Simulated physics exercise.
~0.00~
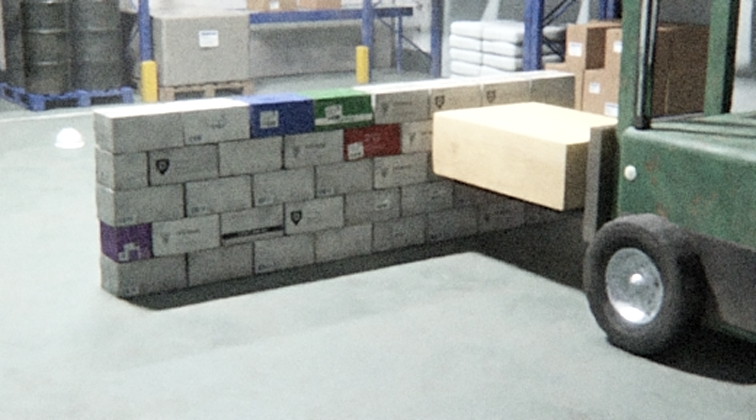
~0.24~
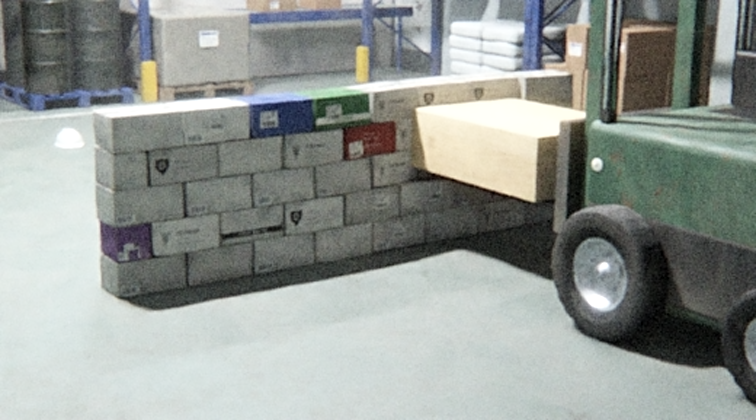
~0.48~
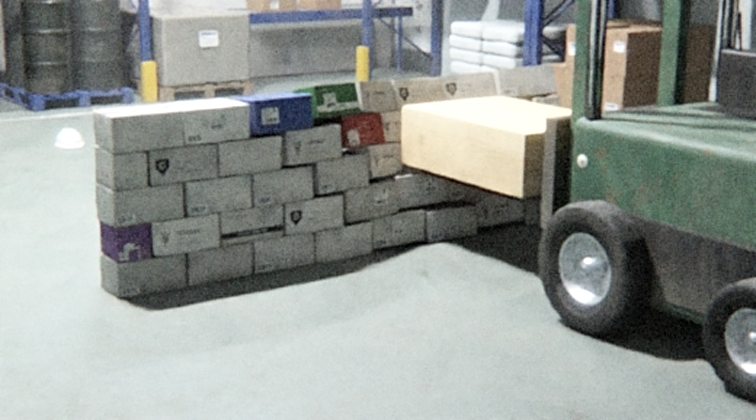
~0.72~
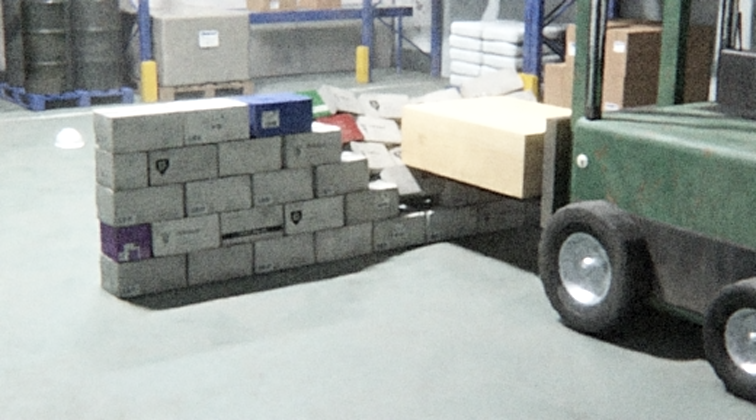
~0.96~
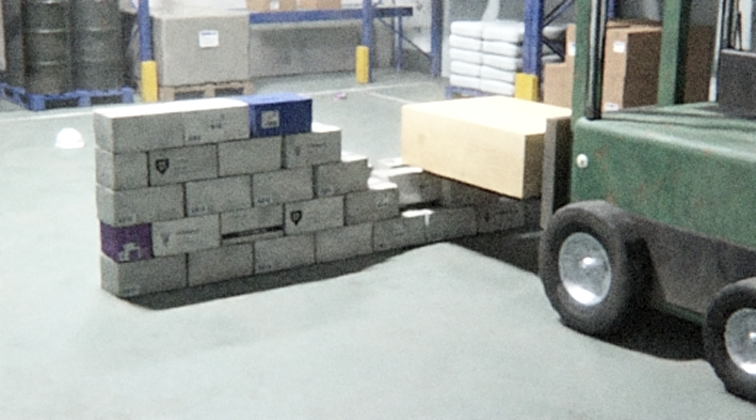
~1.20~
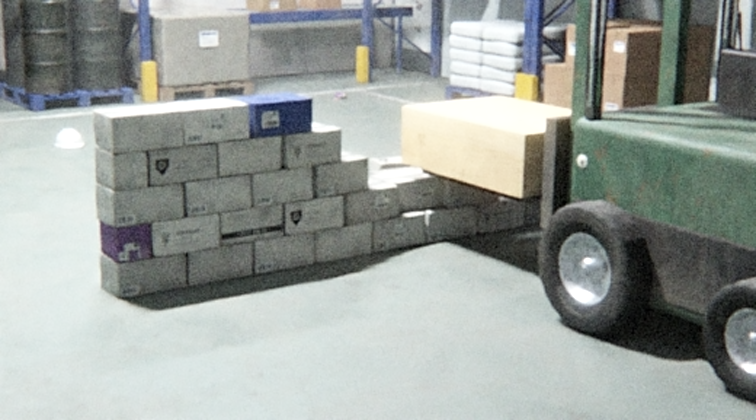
In a warehouse, a green forklift carrying a large pale crate drove into a wall of stacked boxes, knocking the green, red and other upper boxes over the back, while the left side, with its blue and purple boxes, stayed standing.
